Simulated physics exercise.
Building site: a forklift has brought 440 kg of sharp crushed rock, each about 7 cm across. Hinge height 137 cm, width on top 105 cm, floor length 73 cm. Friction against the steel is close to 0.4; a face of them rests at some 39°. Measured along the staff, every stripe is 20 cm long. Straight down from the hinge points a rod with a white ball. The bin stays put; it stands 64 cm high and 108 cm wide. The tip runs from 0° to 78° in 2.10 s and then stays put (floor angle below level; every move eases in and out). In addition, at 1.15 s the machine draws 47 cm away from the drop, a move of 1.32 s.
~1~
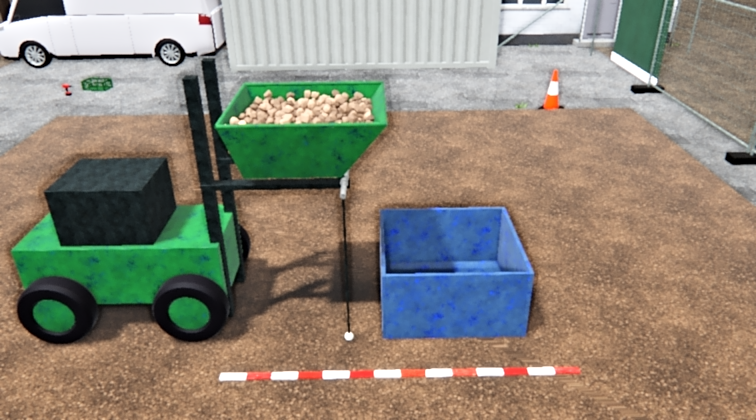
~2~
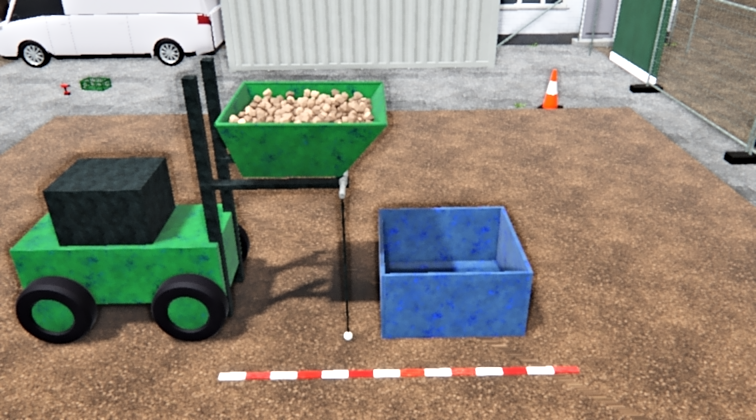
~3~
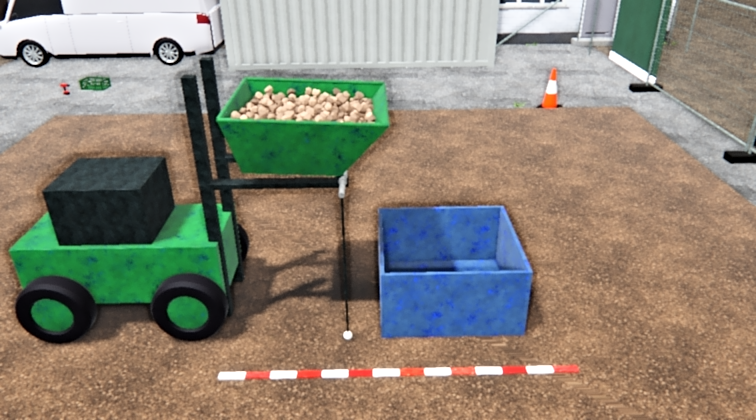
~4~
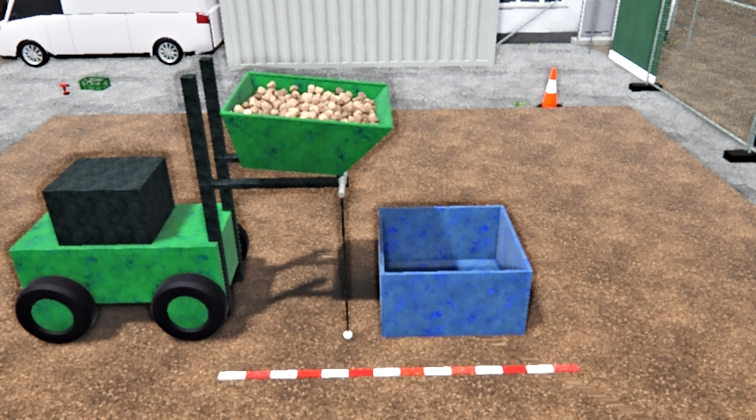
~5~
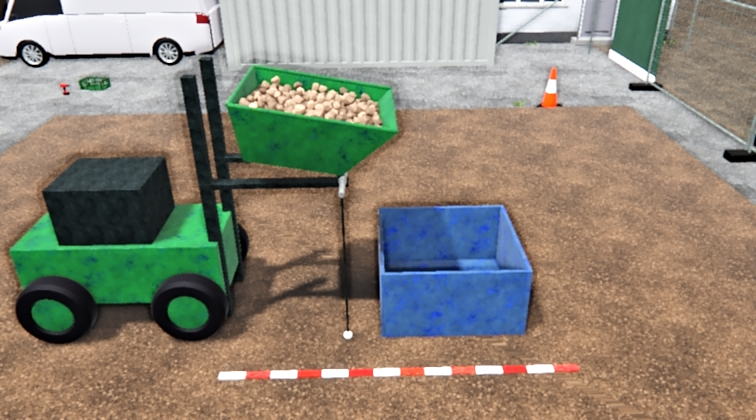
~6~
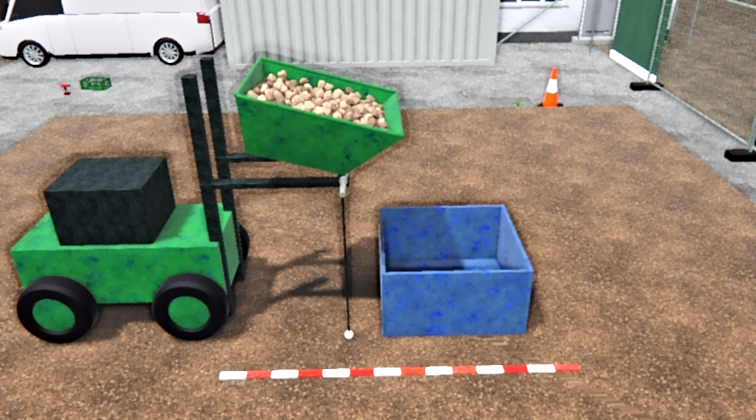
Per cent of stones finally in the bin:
About 85 %.
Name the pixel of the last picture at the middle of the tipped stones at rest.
About (416, 284).
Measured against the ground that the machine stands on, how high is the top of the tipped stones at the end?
Result: Near 50 cm above the ground.
A little later the floor is at 66°; 98 % in the tipping skip, 2 % in the bin; the foremost stones are at (424, 177).
Then the floor is at 78°; 52 % in the tipping skip, 3 % short of the bin, 39 % in the bin, 6 % beside or beyond the bin; the foremost stones are at (484, 287).
Later still the floor is at 78°; 19 % in the tipping skip, 10 % short of the bin, 63 % in the bin, 8 % beside or beyond the bin; the foremost stones are at (502, 281).
In the end the floor is at 78°; 0 % in the tipping skip, 7 % short of the bin, 84 % in the bin, 8 % beside or beyond the bin; the foremost stones are at (502, 283).
